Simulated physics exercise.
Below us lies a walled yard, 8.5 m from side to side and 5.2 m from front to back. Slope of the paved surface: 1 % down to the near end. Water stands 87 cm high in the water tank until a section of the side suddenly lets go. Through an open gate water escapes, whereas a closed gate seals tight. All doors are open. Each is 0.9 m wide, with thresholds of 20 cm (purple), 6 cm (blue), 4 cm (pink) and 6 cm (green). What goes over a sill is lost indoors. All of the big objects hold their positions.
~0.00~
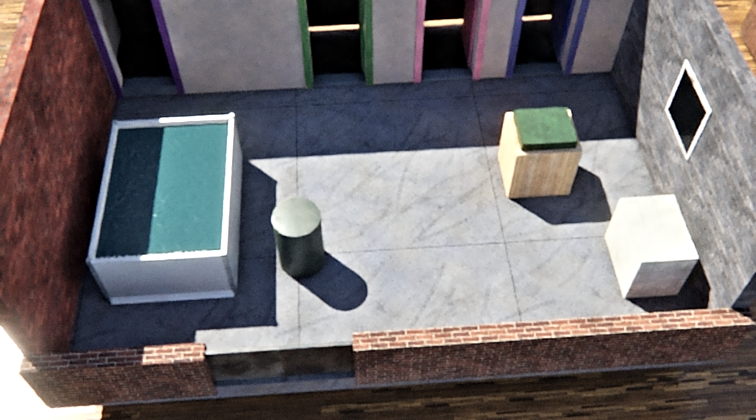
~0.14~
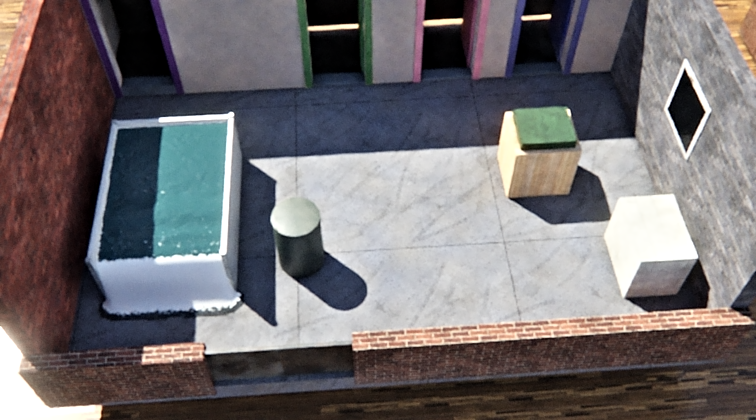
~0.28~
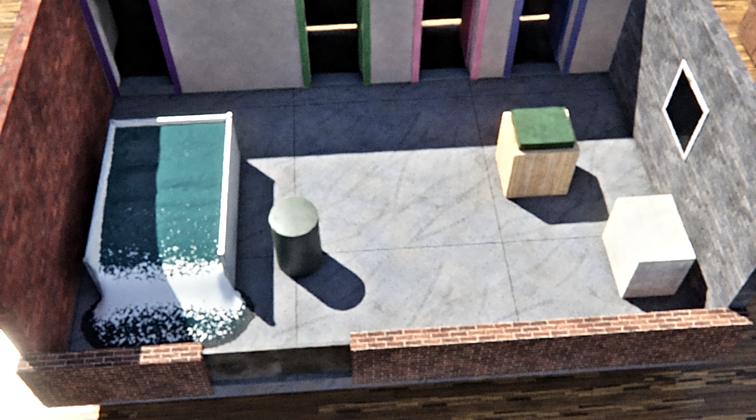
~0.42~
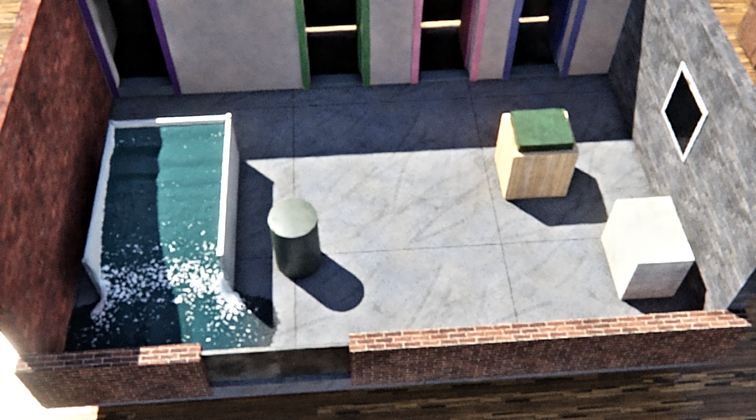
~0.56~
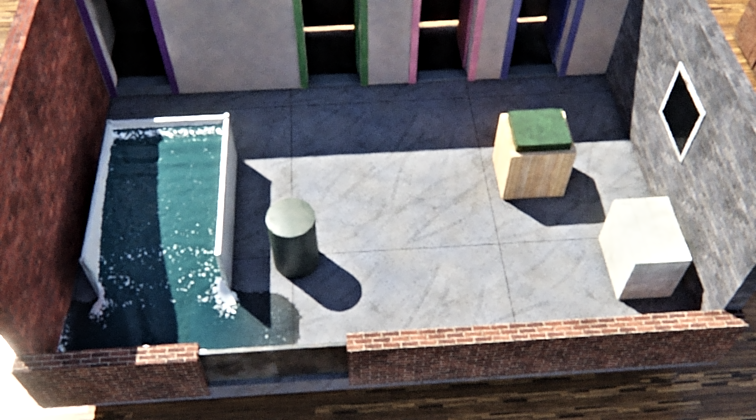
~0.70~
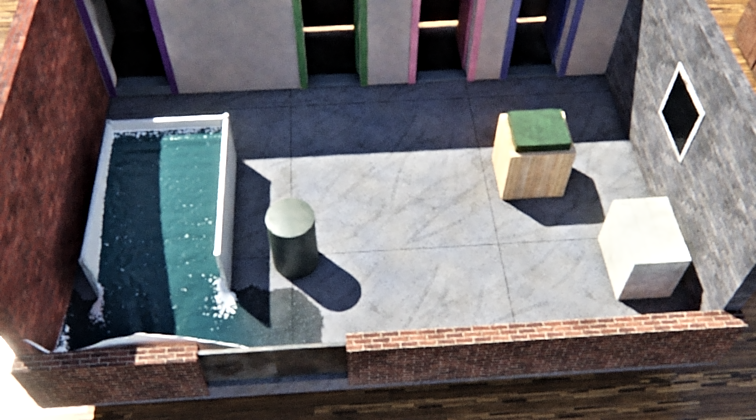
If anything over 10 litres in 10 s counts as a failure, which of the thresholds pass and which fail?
The purple door fails. The blue door fails. The pink door fails. The green door passes.
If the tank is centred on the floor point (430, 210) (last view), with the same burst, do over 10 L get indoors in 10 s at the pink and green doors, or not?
Pink: Too much; green: Too much.
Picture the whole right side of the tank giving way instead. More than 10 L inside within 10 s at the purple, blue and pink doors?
Then purple would come out on the low side, blue on the high side and pink on the high side.
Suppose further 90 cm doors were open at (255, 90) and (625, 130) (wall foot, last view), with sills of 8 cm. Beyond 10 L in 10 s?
Within it, exceeded.
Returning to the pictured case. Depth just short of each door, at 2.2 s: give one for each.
You'd get purple at 0 cm, blue at 0 cm, pink at 0 cm, and green at 0 cm.
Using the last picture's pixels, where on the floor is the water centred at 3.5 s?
At about (279, 260).
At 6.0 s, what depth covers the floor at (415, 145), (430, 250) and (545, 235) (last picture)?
Reading - approx. 3 / 3 / 14 cm.
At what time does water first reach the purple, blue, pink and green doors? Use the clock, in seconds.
Purple: 2.4 s; blue: 4.0 s; pink: 4.0 s; green: 3.8 s.
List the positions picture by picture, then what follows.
The first picture shows the water tank at (167, 187) is whole and still, 87 cm deep.
In the second picture, water pours out at (167, 280) and has run 0.9 m, to (240, 296); typically 7 cm deep outside, 87 cm at the water tank's back.
In the third picture, water pours out at (166, 282) and has run 1.2 m, to (246, 318); typically 14 cm deep outside, 87 cm at the water tank's back.
In the fourth picture, the front is at a hidden place, 1.6 m from the gap at (165, 285); 2.8 m2 of floor is under water; 85 cm left at the back of the water tank.
In the fifth picture, the front is at a hidden place, 2.0 m from the gap at (163, 285); 3.3 m2 of floor is under water; 77 cm left at the back of the water tank.
In the sixth picture, the front is at a hidden place, 2.3 m from the gap at (162, 285); 3.5 m2 of floor is under water; 73 cm left at the back of the water tank.
After 1.4 s water covers 15 % of the floor and is deepest (74 cm) near (71, 379); purple door not reached, blue door not reached, pink door not reached, green door not reached.
After 2.2 s water covers 40 % of the floor and is deepest (56 cm) near (57, 380); purple door not reached, blue door not reached, pink door not reached, green door not reached.
After 3.5 s water covers 65 % of the floor and is deepest (38 cm) near (109, 101); purple door 28 cm at the sill, 81 L in, blue door not reached, pink door not reached, green door not reached.
After 6.0 s water covers 95 % of the floor and is deepest (20 cm) near (145, 349); purple door 11 cm at the sill, 105 L in, blue door 14 cm at the sill, 19 L in, pink door 7 cm at the sill, 17 L in, green door 2 cm at the sill, 0 L in.
After 10.0 s water covers 95 % of the floor and is deepest (17 cm) near (699, 338); purple door 9 cm at the sill, 105 L in, blue door 8 cm at the sill, 85 L in, pink door 4 cm at the sill, 45 L in, green door 7 cm at the sill, 0 L in.
